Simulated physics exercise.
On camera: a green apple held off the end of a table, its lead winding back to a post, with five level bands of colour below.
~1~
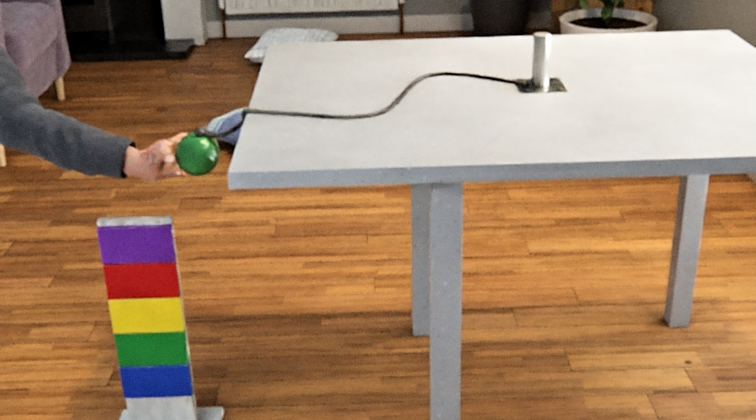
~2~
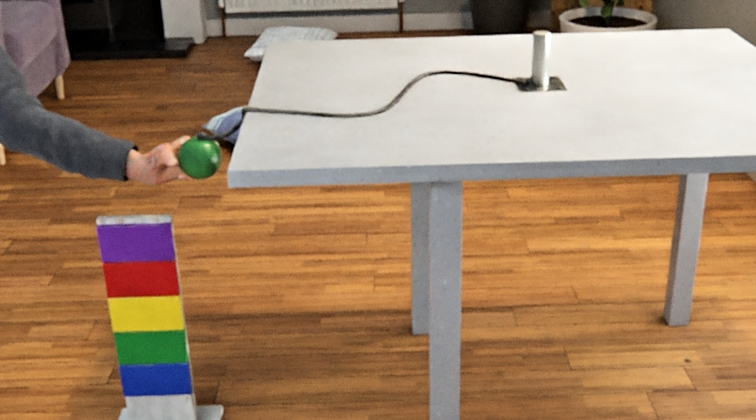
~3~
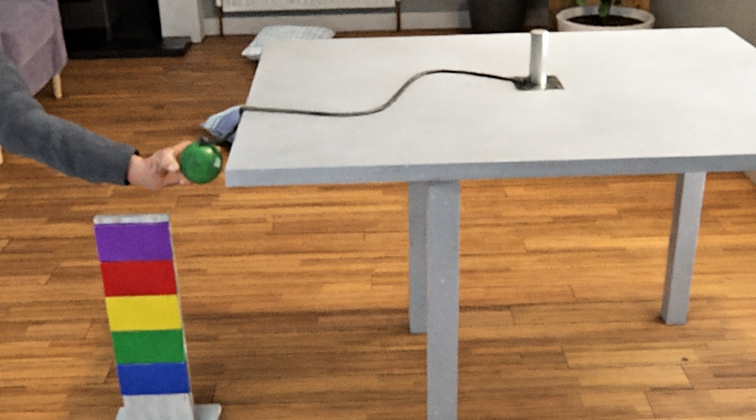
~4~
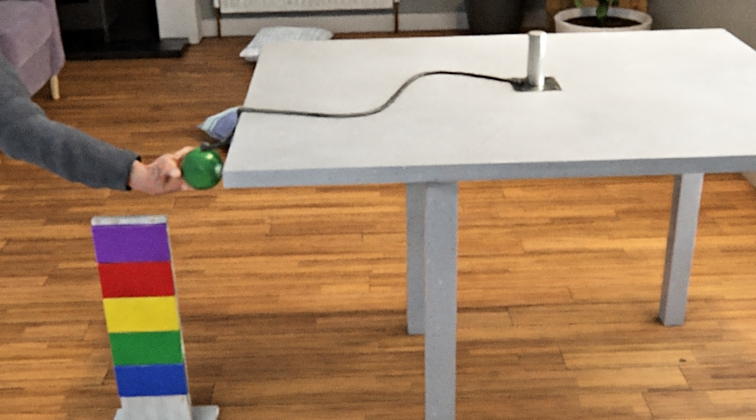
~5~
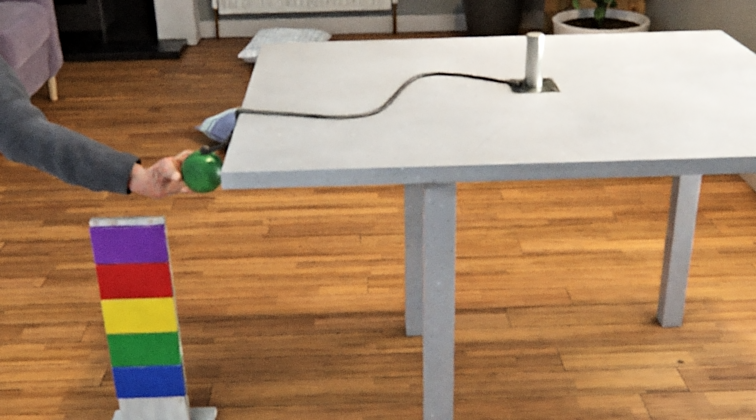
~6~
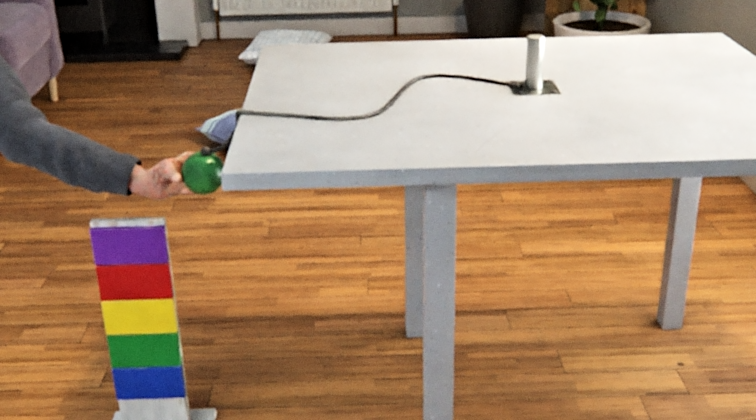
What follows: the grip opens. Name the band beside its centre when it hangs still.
The red one.
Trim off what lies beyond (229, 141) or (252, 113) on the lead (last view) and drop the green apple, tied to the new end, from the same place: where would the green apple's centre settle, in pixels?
In that order: (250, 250) and (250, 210).
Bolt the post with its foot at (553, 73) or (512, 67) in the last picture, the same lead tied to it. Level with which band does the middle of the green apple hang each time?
One after the other, purple; red.
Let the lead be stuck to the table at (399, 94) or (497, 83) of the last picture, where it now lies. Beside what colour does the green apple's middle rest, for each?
It would be purple; red.
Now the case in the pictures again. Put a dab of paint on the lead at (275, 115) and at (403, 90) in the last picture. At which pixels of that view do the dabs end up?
The first at (246, 168), the second at (365, 98).
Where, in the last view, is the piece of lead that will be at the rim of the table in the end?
Near (335, 119).
Soon after, apple near (273, 269); level with red.
Then, apple near (239, 273); level with red.
At rest, apple near (250, 272); level with red. The lead holds its middle at red.
